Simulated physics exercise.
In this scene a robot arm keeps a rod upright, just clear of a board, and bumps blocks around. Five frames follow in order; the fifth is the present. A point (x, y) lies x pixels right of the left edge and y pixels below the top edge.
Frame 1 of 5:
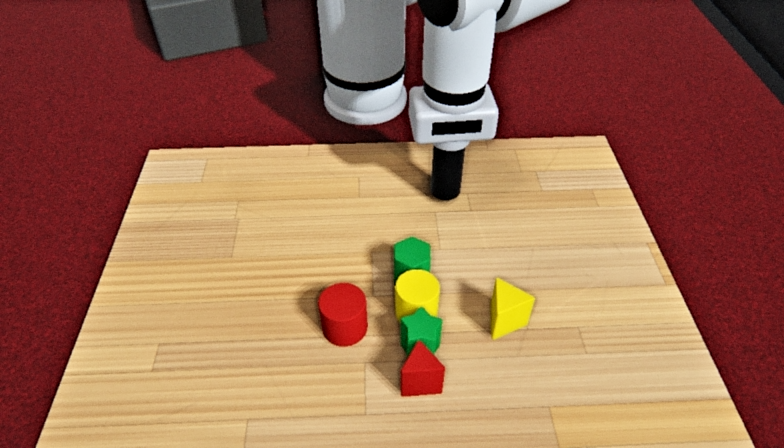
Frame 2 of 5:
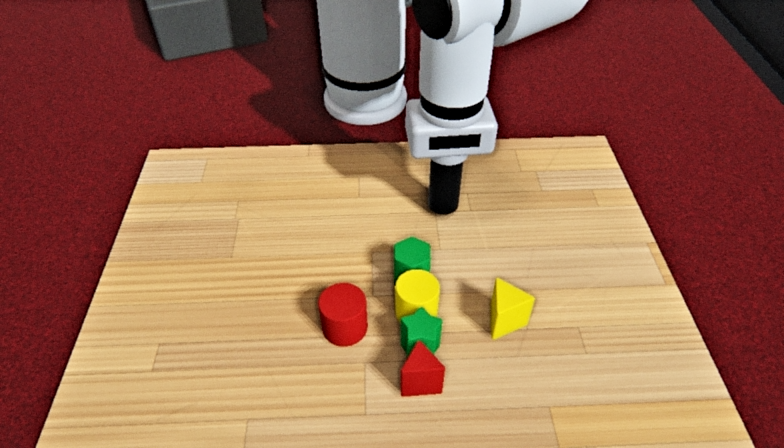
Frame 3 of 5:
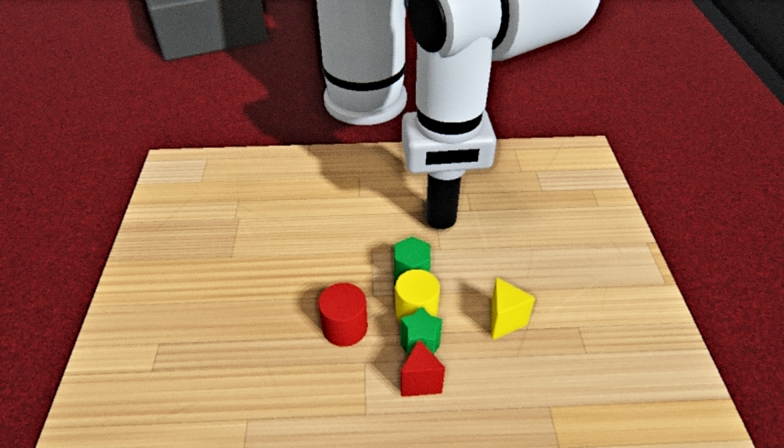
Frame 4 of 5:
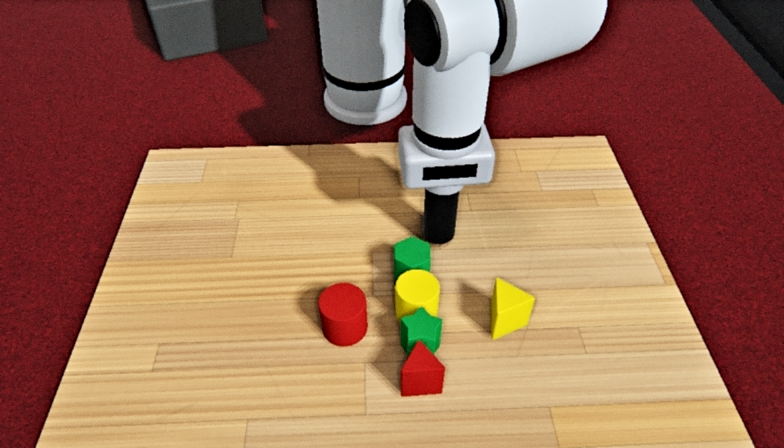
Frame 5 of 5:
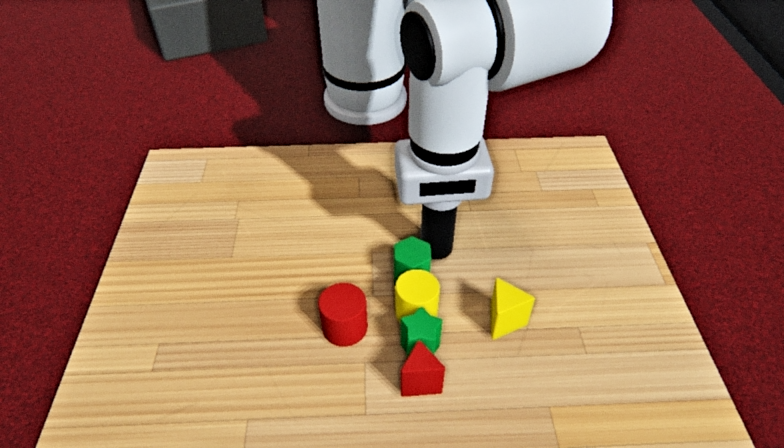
On a wooden board, a robot arm moves its black rod down beside the green hexagon.
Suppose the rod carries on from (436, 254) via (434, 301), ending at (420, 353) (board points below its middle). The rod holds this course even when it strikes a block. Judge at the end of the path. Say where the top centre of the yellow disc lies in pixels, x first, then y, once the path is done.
For the centre of its top, I'd go with (378, 325).
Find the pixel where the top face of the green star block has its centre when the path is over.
At pixel (411, 357).
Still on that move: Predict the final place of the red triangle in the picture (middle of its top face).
Its top centre lands on (425, 391).
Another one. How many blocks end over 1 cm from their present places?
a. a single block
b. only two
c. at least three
c - at least three.
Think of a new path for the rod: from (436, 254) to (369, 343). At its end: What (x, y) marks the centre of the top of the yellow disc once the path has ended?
It will likely be found at (400, 341).
What follows on the original path. One third of the way, rod at (435, 279); green hexagon at (400, 261), turned 50° clockwise; yellow disc at (413, 293); green star block at (423, 327).
Two thirds of the way, rod at (432, 313); green hexagon at (399, 262), turned 55° clockwise; yellow disc at (398, 310); green star block at (421, 338); red triangle at (423, 372).
At the end, rod at (420, 347); green hexagon at (399, 262), turned 55° clockwise; yellow disc at (378, 325); green star block at (411, 357), turned 20° anticlockwise; red triangle at (425, 391), turned 10° anticlockwise.
